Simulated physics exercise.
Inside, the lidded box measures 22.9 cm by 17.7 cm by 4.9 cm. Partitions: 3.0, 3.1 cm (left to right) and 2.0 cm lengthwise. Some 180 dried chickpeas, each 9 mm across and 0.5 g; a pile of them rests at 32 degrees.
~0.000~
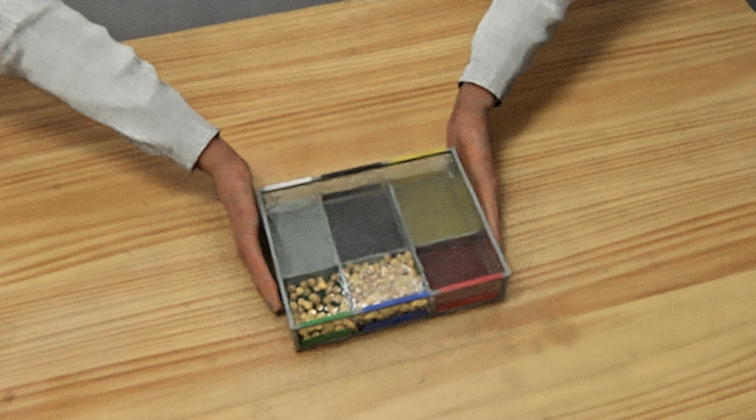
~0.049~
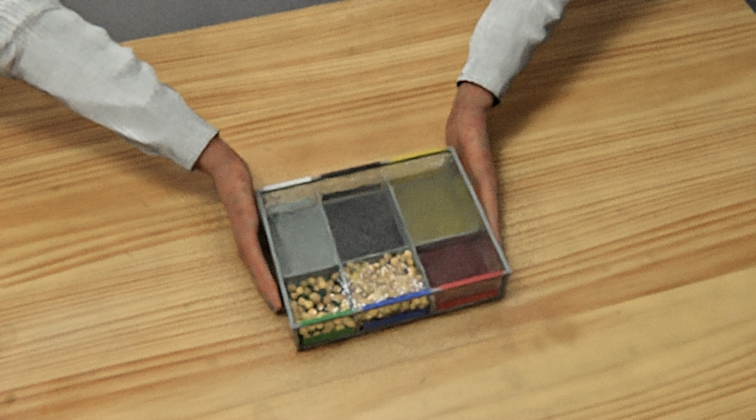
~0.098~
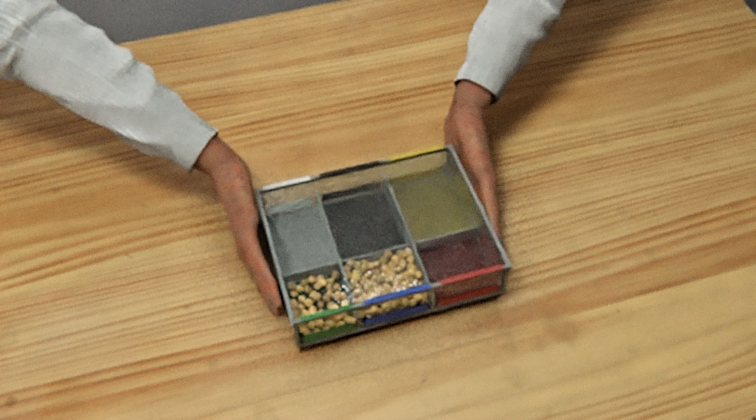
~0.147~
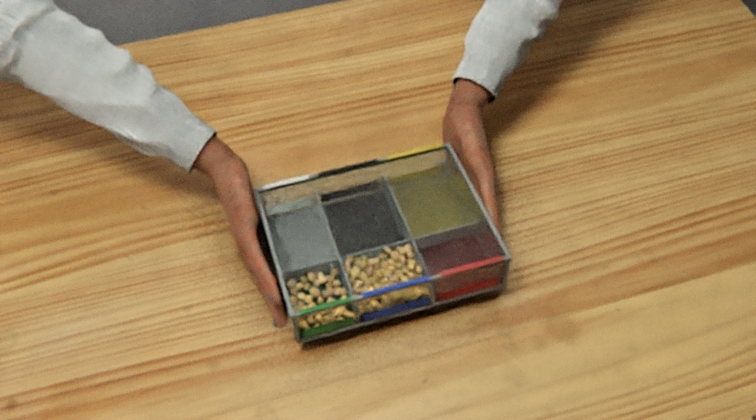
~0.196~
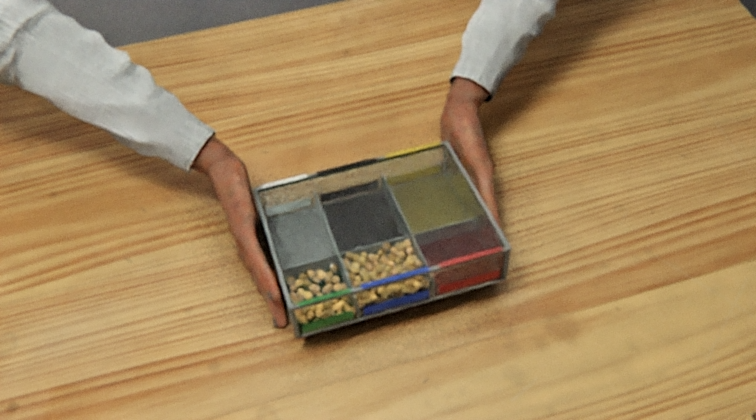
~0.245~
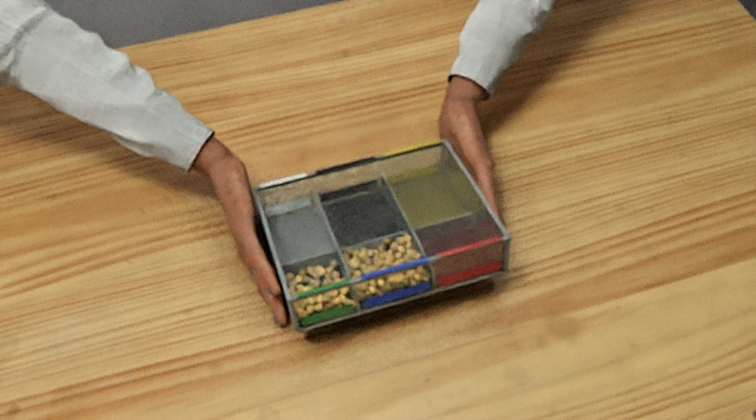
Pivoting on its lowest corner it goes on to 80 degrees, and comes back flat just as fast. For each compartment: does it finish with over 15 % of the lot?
Red compartment: No; blue compartment: Yes; green compartment: Yes; yellow compartment: No; white compartment: No; black compartment: Yes.
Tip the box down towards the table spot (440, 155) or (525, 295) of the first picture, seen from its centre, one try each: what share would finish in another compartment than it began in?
About 55 and 15 per cent.
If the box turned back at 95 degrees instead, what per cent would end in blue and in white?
In that case blue 10, white 25.
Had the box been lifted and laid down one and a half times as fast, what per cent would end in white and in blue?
In that case white 5; blue 30.
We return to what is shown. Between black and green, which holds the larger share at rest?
The black compartment.
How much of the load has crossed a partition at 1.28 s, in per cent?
Some 20 per cent.
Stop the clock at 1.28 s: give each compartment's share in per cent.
Red 0; blue 55; green 25; yellow 0; white 0; black 15.
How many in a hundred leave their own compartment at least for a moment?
Roughly 45 per cent.
After 1.28 s, tilt 80 degrees; blue 55 %, green 25 %, black 15 %.
Then, at 1.98 s, tilt 36 degrees; blue 30 %, green 25 %, white 5 %, black 40 %.
Then, at 2.71 s, tilt 0 degrees; blue 30 %, green 25 %, white 5 %, black 40 %.
At rest (3.0 s), red 0 %, blue 30 %, green 25 %, yellow 0 %, white 5 %, black 40 %.
